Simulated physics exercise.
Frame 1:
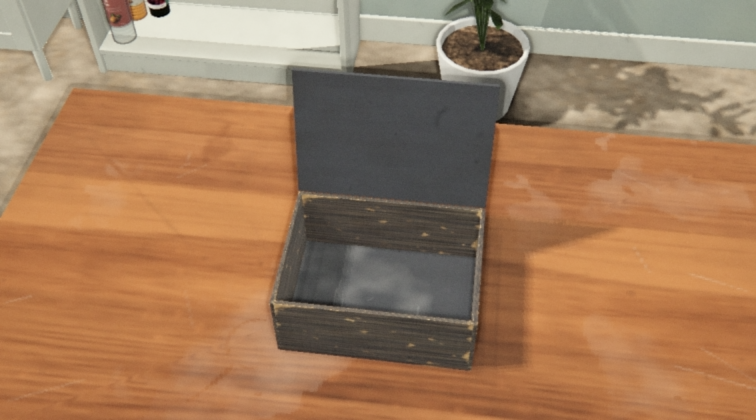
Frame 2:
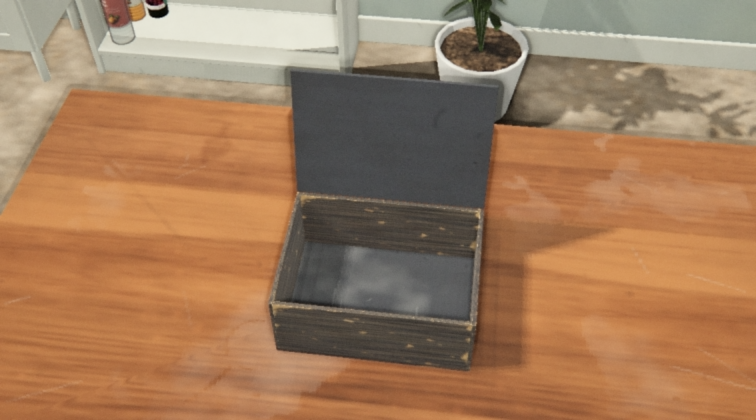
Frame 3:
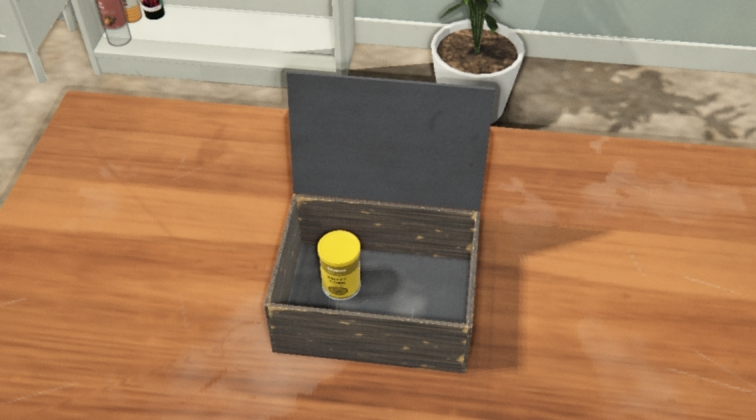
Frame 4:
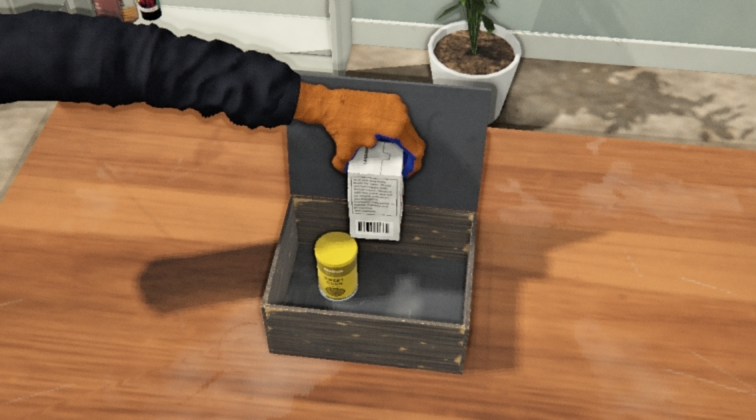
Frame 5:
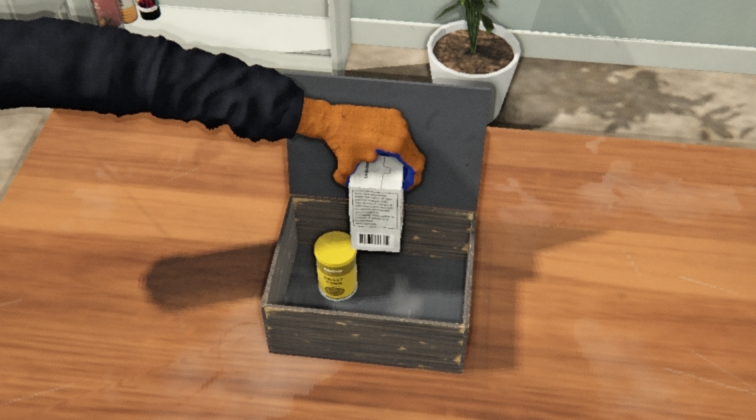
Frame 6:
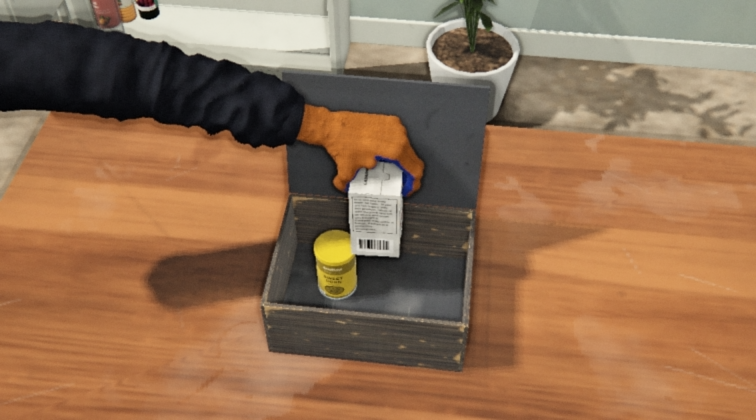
An arm in a dark sleeve with an orange-brown hand comes into view from the left, over an open dark wooden box on a wooden table seen from above, with a potted plant and pale shelf behind. The box is empty at first, then a yellow tin appears inside at the left. The hand holds a white carton above the box, lowering it slightly, as the view shifts very slightly.
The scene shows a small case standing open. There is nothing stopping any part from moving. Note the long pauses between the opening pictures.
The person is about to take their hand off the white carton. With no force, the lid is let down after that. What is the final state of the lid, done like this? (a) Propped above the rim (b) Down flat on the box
Option b: Down flat on the box.
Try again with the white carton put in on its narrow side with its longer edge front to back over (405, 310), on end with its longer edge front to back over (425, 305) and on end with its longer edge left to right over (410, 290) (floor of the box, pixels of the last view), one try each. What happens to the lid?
The first time it goes down completely, the next time it is kept open, and the last time it is kept open.
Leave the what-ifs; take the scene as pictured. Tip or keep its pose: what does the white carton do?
At the finish the white carton goes crooked.
Then, 0.40 s after the last picture, white carton on its side near (417, 268).
Then, 1.60 s after the last picture, lid 65° above the rim; white carton on its side near (412, 273).
Then, 1.90 s after the last picture, lid 19° above the rim; white carton on its side near (412, 273).
At rest, lid shut; tipped over in the box, white carton; yellow tin in place. Seen from the same camera at the end, white carton near (412, 273).
